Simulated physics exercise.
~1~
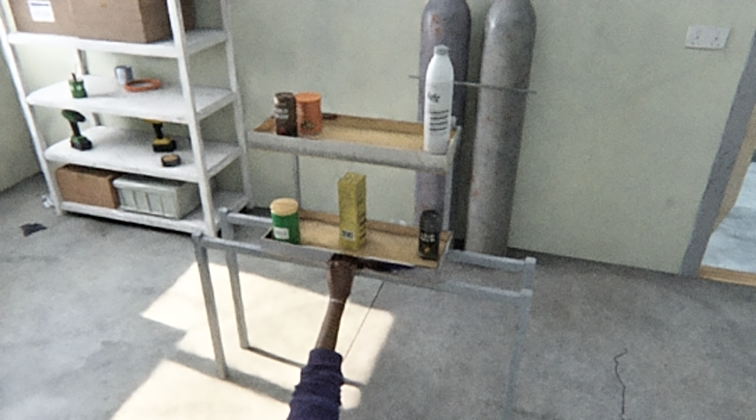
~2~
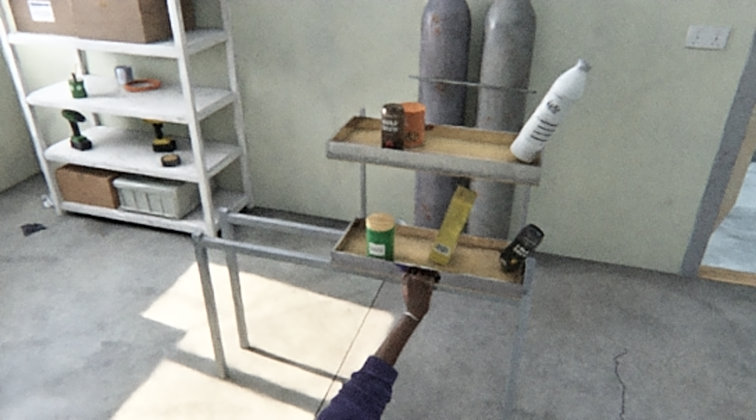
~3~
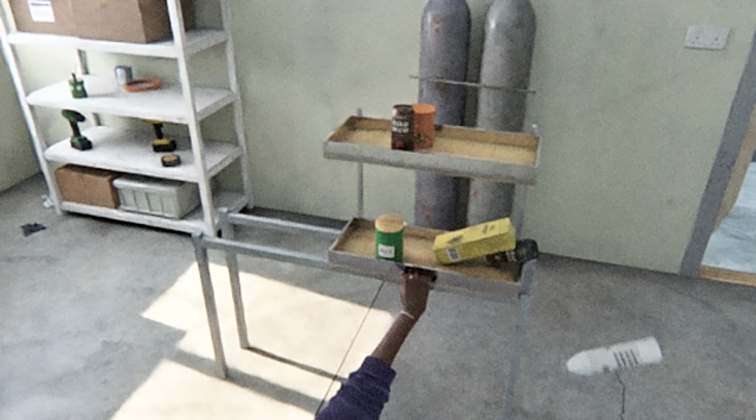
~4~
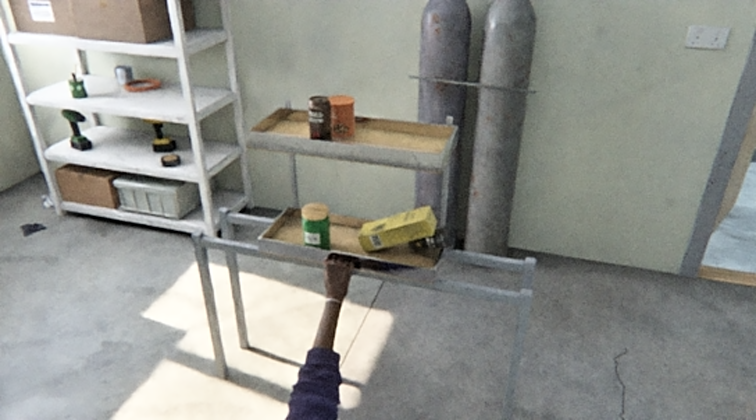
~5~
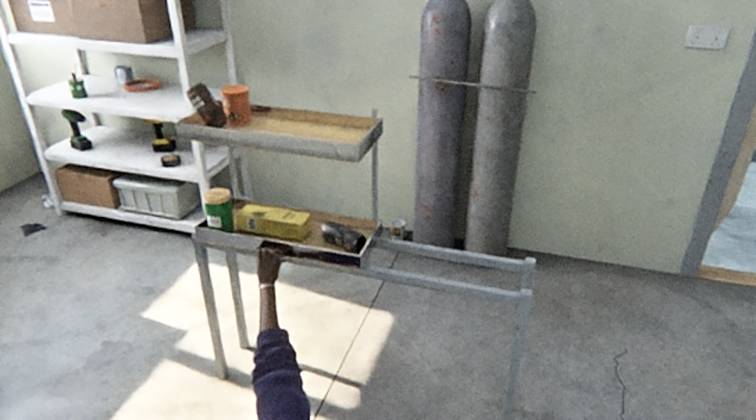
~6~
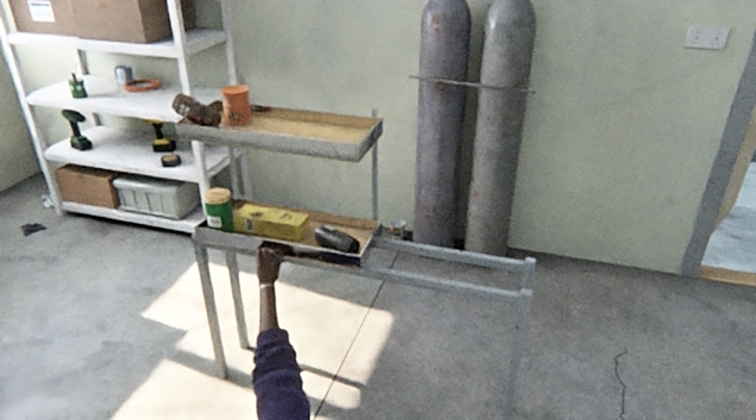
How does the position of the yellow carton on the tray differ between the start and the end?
At the start the yellow carton stands upright on the lower tray. By the end it is lying on its side there.
